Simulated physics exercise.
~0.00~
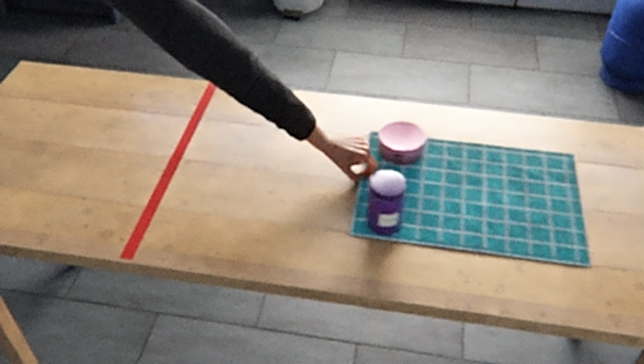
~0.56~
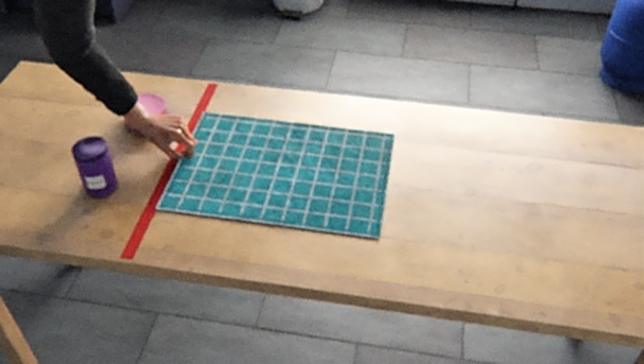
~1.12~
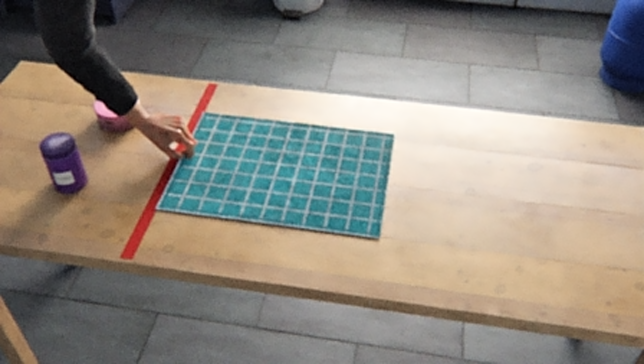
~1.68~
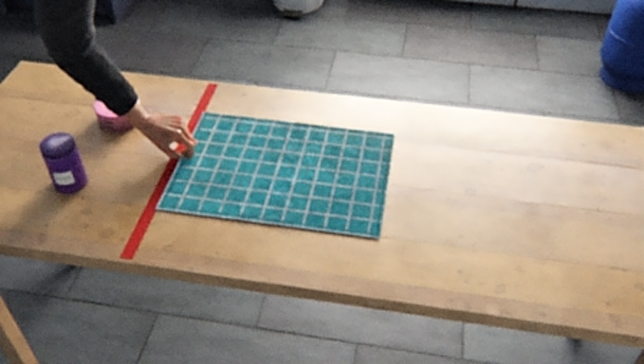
In this clip, a hand drags a turquoise gridded cloth carrying a purple jar and a pink tub leftward across a wooden table. The cloth stops at a red tape line, while both objects slide off its front and come to rest upright beyond the tape.
